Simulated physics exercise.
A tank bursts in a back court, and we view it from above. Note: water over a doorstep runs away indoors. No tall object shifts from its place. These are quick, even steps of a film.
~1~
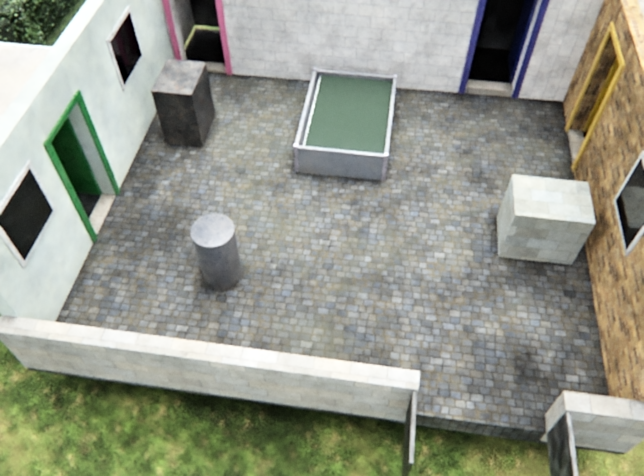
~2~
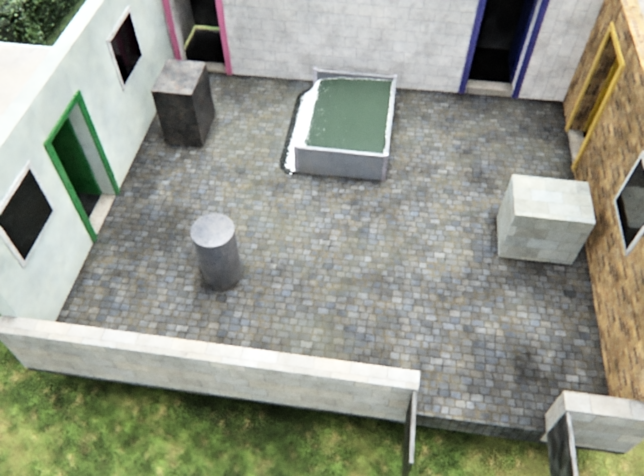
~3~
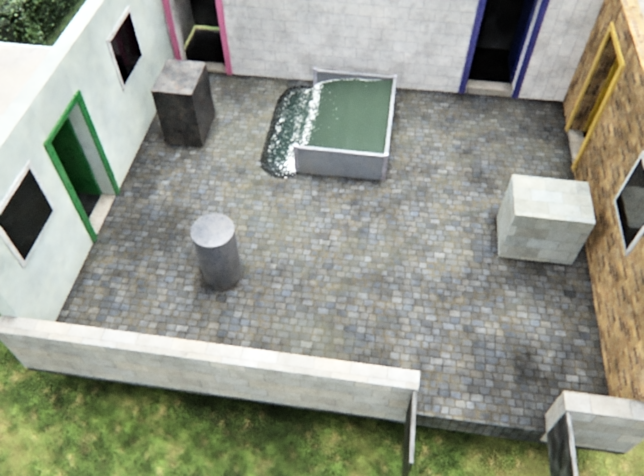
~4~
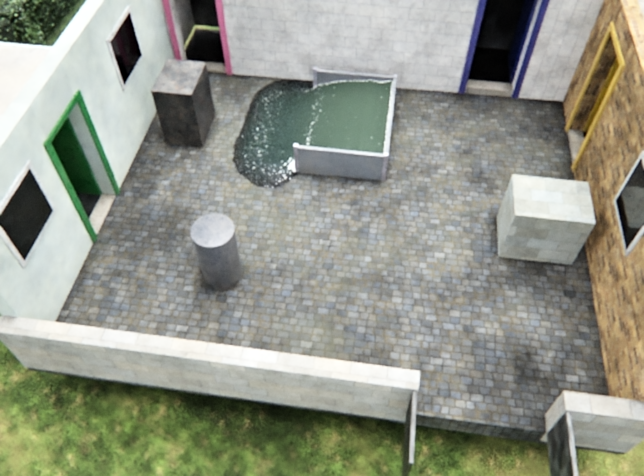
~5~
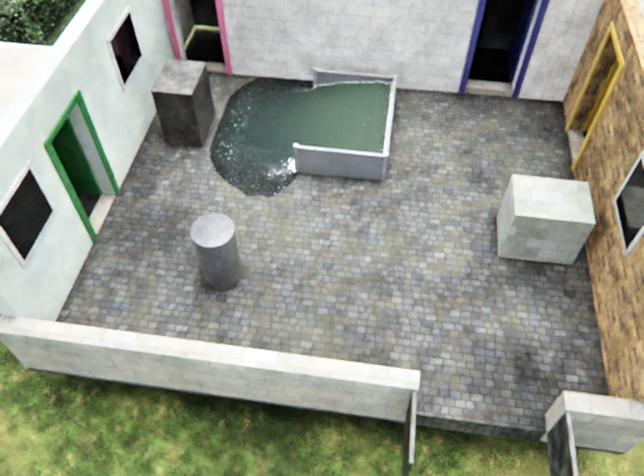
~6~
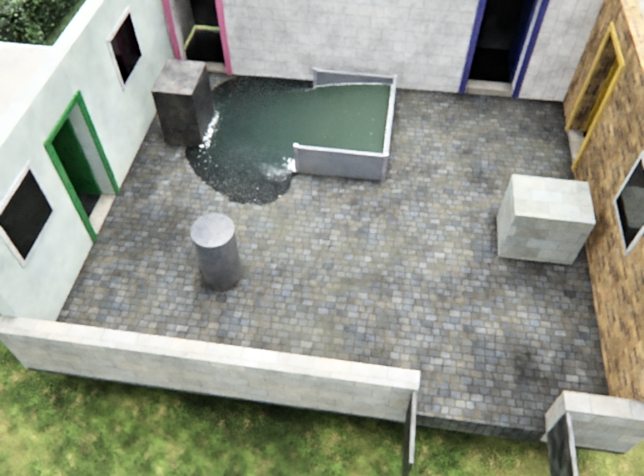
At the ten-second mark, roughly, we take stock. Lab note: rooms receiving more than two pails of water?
My prediction: The yellow door stays inside what's allowed there; the blue door stays inside what's allowed there; the green door goes beyond what's allowed there; the pink door goes beyond what's allowed there.
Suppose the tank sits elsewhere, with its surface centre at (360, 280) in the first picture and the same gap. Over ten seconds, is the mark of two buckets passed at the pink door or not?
The pink door falls short.
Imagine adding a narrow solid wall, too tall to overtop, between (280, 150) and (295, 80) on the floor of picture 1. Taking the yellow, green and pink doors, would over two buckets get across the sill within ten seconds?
At the doors, yellow comes in under, green comes in over, pink comes in under.
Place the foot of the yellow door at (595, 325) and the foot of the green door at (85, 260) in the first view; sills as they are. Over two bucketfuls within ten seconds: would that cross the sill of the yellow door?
As I see it, the yellow door comes in lower.
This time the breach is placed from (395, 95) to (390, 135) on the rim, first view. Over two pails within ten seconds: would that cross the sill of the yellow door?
Note on yellow - it gets too much.
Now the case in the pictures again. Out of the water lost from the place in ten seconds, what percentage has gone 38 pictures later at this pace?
Near 85 in a hundred.
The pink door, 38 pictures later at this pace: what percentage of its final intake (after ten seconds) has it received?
Around 100 %.
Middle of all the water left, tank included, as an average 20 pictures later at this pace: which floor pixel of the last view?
I reckon somewhere around (212, 153).
A moment on, water covers 20 % of the floor; the yellow door not reached, the blue door not reached, the green door not reached, the pink door wet at the sill, nothing in.
Next, water covers 25 % of the floor; the yellow door not reached, the blue door not reached, the green door under two buckets in, the pink door under two buckets in.
Then, water covers 30 % of the floor; the yellow door not reached, the blue door not reached, the green door over two buckets in, the pink door far over two buckets in.
Later, water covers 45 % of the floor; the yellow door not reached, the blue door not reached, the green door over two buckets in, the pink door far over two buckets in.
In the end, water covers 65 % of the floor; the yellow door not reached, the blue door not reached, the green door far over two buckets in, the pink door far over two buckets in.
